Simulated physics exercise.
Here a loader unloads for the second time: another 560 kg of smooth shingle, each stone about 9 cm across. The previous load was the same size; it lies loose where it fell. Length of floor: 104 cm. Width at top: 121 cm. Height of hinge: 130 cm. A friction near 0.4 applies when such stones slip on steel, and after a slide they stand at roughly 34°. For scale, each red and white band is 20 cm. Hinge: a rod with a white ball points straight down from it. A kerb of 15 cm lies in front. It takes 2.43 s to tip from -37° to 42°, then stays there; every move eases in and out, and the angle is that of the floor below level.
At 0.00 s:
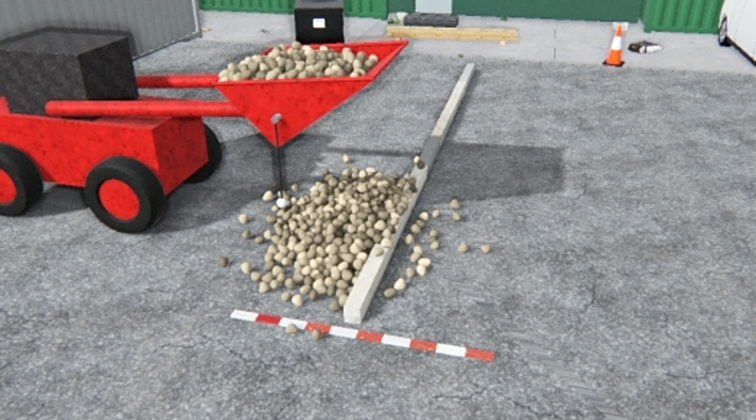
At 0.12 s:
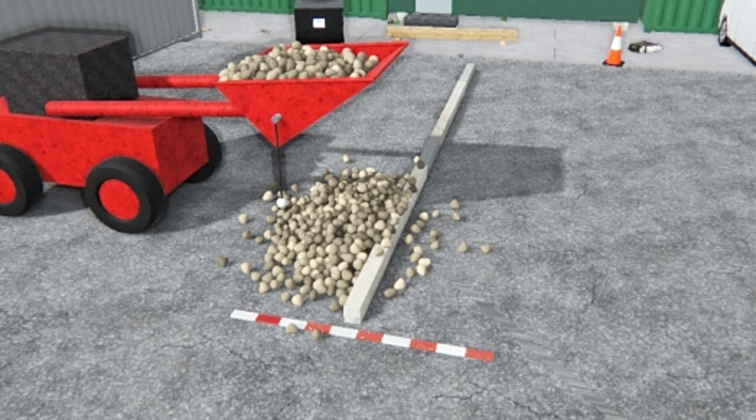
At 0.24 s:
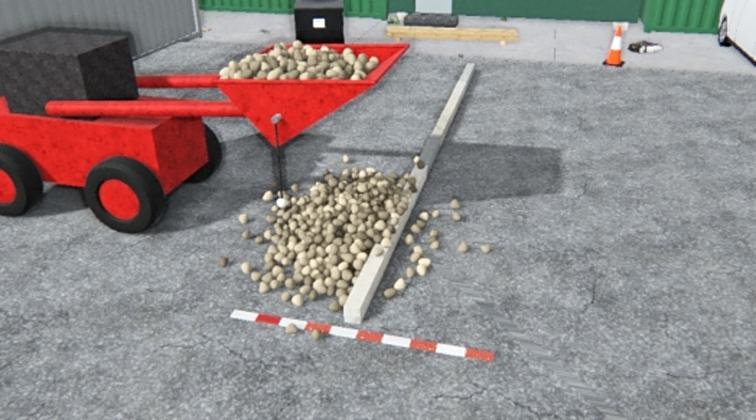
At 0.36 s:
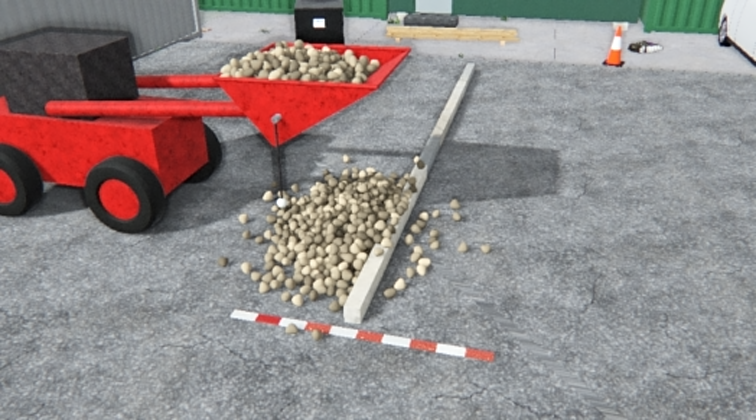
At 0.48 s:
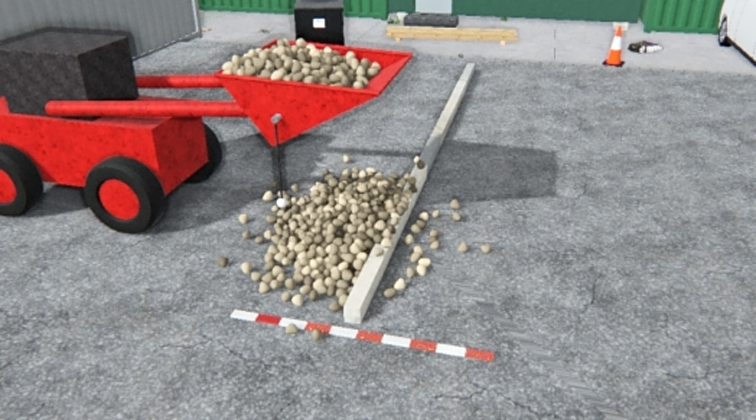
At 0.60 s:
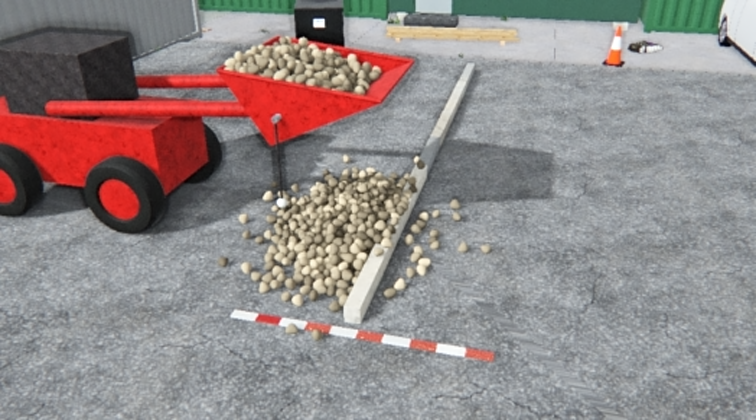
In this clip, a red loader holds a bucket of smooth, rounded stones above a loose pile beside a pale kerb, and the bucket slowly tilts forward a little, its front edge lowering as the stones inside shift slightly.
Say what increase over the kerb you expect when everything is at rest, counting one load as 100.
Some 88 per cent is added.
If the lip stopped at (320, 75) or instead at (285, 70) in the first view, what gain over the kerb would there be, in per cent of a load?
Roughly 30 per cent, then 5 per cent.
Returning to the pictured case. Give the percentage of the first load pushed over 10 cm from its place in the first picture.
Near 5 per cent, I reckon.
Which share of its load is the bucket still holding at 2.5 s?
Around 10 per cent of the load is still inside.
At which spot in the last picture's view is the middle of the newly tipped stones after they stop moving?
They settle centred around (441, 230).
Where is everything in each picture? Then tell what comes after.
Lip at (374, 79), floor tilted -37°, highest stones at (310, 55). The earlier load is highest near (347, 206), 29 cm above ground level, 96 % on this side of the kerb, 3 % over the kerb, in the first picture.
Lip at (374, 80), floor tilted -36°, highest stones at (310, 55); the stones move at 0.0 m/s on average, in the second picture.
Lip at (375, 83), floor tilted -35°, highest stones at (304, 53); the stones move at 0.1 m/s on average, in the third picture.
Lip at (377, 88), floor tilted -32°, highest stones at (295, 51); the stones move at 0.1 m/s on average, in the fourth picture.
Lip at (379, 94), floor tilted -29°, highest stones at (285, 50); the stones move at 0.1 m/s on average, in the fifth picture.
The bucket is at -25°, its lip at (381, 102); the top of the load is at (284, 47); the stones move at 0.2 m/s on average, in the sixth picture.
After 1.8 s the floor is at 30°; in per cent of one load, 86 in the bucket, 106 on this side of the kerb, 8 over the kerb; the foremost stones are at (449, 237).
After 2.5 s the floor is at 42°; in per cent of one load, 8 in the bucket, 121 on this side of the kerb, 70 over the kerb; the foremost stones are at (521, 255).
After 2.9 s the floor is at 42°; in per cent of one load, 0 in the bucket, 111 on this side of the kerb, 89 over the kerb; the foremost stones are at (563, 273).
After 5.7 s the floor is at 42°; in per cent of one load, 0 in the bucket, 108 on this side of the kerb, 92 over the kerb; the foremost stones are at (590, 295). Net gain over the kerb, 88.
